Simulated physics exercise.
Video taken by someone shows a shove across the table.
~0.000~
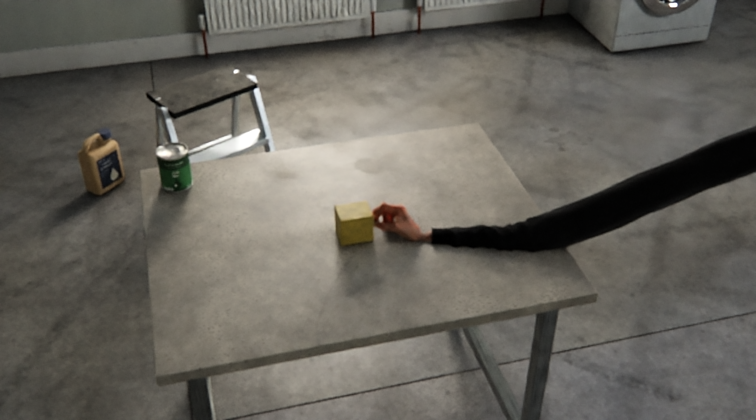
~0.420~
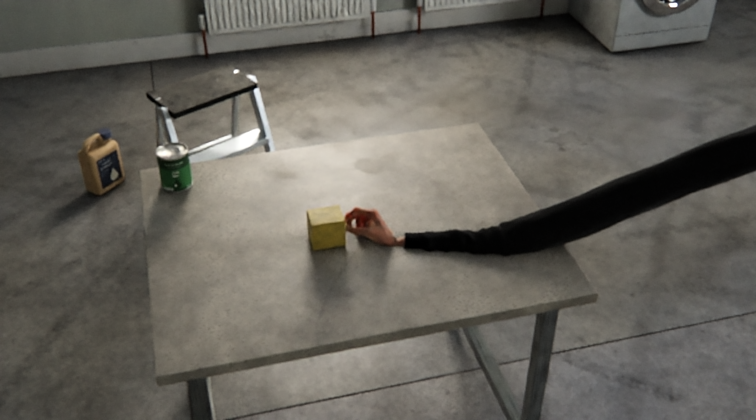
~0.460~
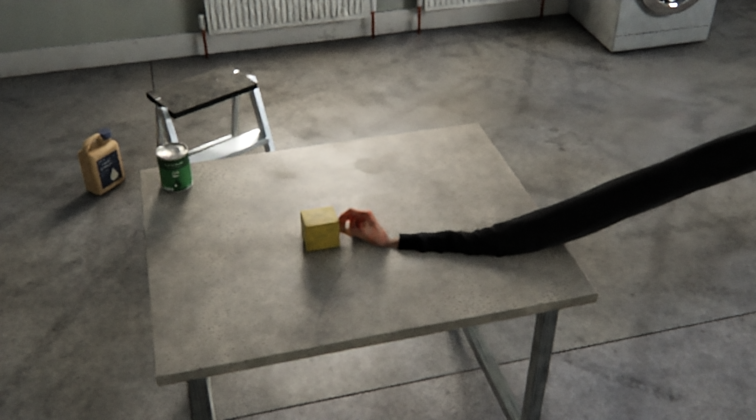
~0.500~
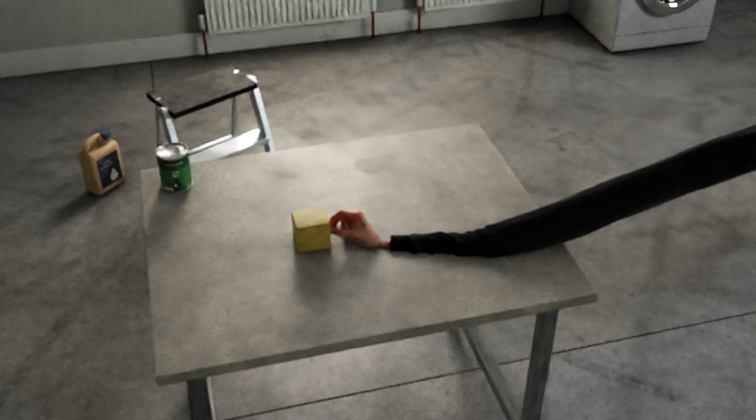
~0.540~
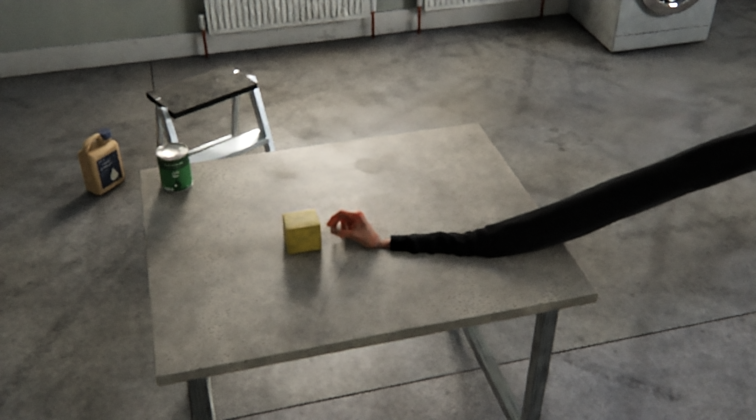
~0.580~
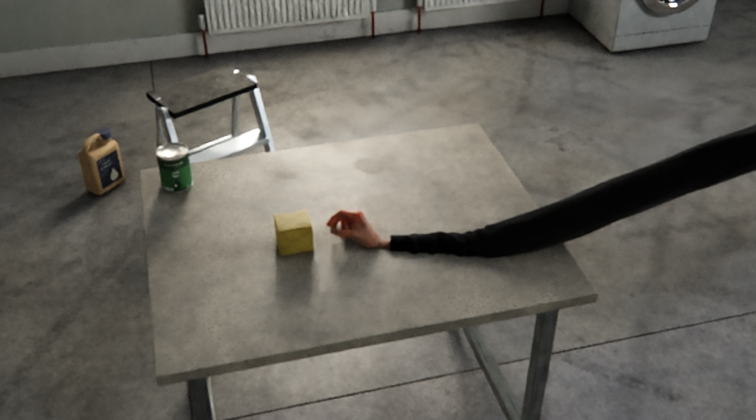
A hand pushes a yellow block left across a table, and the block slides slightly ahead.
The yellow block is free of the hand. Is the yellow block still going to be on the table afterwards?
Yes, it is still there.
After 0.68 s, yellow block slid about its own width near (280, 235).
After 0.78 s, yellow block slid about its own width near (274, 236).
At rest (1.3 s), moved from the start, yellow block. Seen from the same camera at the end, yellow block near (274, 236).
